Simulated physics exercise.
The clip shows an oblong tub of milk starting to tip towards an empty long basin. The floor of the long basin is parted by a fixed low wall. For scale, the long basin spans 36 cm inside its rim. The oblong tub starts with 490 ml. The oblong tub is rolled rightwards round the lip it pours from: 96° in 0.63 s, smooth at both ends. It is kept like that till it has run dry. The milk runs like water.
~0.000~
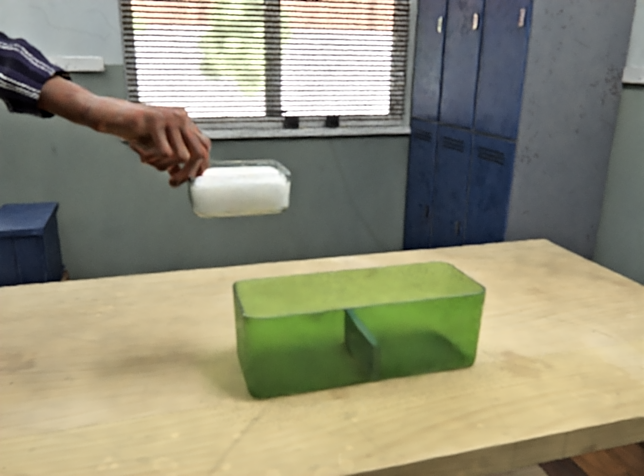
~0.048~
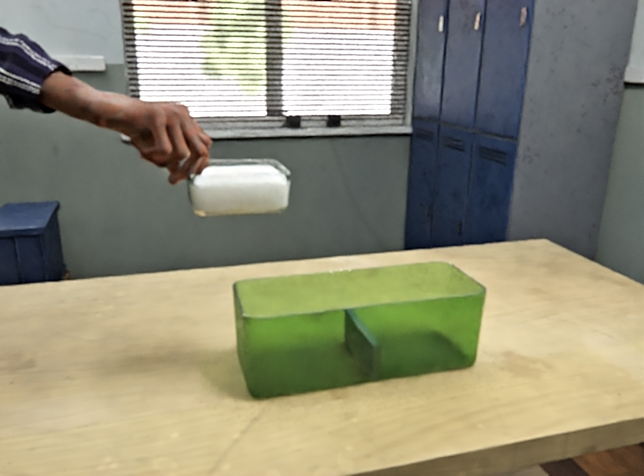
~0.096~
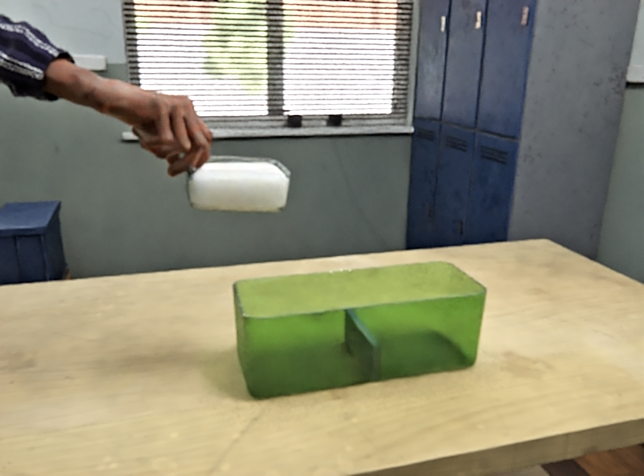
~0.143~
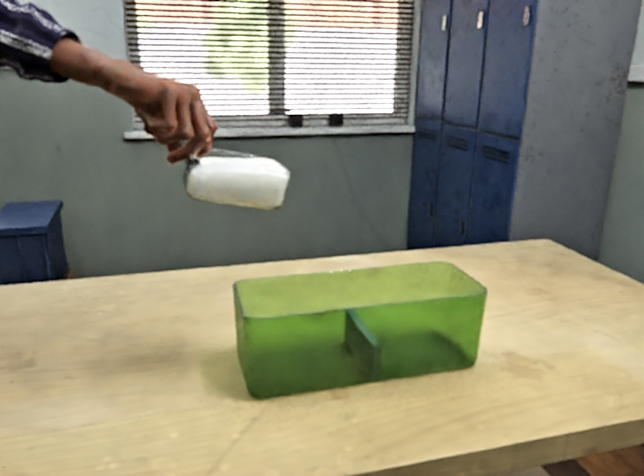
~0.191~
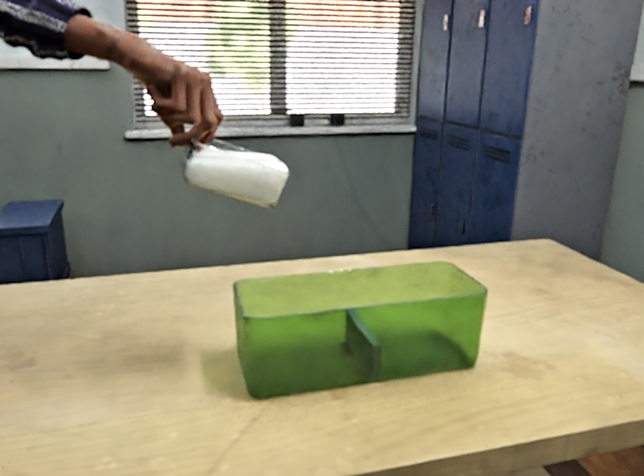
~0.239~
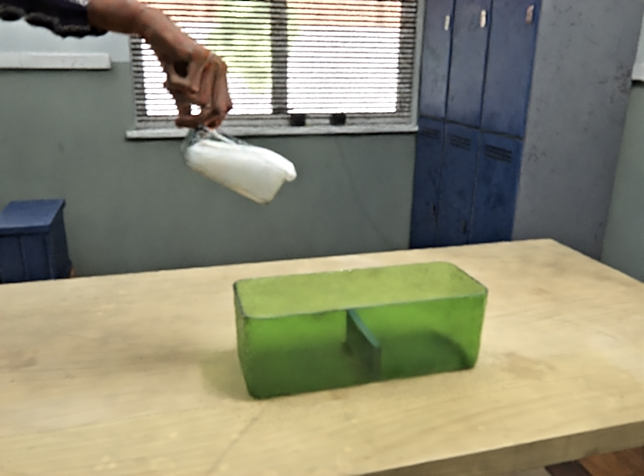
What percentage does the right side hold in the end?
Roughly 61 per cent is past the wall.
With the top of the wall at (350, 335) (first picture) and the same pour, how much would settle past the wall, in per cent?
In that case some 70 per cent.
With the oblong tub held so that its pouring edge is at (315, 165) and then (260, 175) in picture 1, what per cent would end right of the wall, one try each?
First 75, then 15 per cent.
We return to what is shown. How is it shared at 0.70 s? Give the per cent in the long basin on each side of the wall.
Left about 22, right about 62.
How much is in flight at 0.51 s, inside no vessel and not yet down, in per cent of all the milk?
Some 70 per cent.
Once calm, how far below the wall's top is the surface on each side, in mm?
Left about 50 mm, right about 42 mm.
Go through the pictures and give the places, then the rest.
Tilt 0°; pouring edge (283, 169); surface from (190, 176) to (280, 173); the long basin's rim runs from (239, 300) to (467, 276); the wall's top is at (361, 327), in the first frame.
Tilt 1°; pouring edge (283, 169); surface from (189, 176) to (280, 171), in the second frame.
Tilt 5°; pouring edge (283, 168); surface from (189, 172) to (280, 168), in the third frame.
Tilt 12°; pouring edge (282, 168); surface from (188, 165) to (281, 165), in the fourth frame.
Tilt 20°; pouring edge (282, 168); surface from (187, 156) to (279, 163); 3 per cent is over the edge, in the fifth frame.
Tilt 30°; pouring edge (282, 168); surface from (185, 145) to (271, 157); 8 per cent is over the edge, in the sixth frame.
Then, 0.51 s in, the tilt is 87° and 18 per cent is still to pour, 11 is left of the wall and 0 right of it.
Then, 0.70 s in, the tilt is 96° and 2 per cent is still to pour, 21 is left of the wall and 61 right of it.
Then, 0.91 s in, the tilt is 96° and 0 per cent is still to pour, 30 is left of the wall and 61 right of it.
Then, 1.13 s in, the tilt is 96° and 0 per cent is still to pour, 33 is left of the wall and 61 right of it.
Finally, 33 per cent lies left of the wall, 61 right of it and 6 outside.
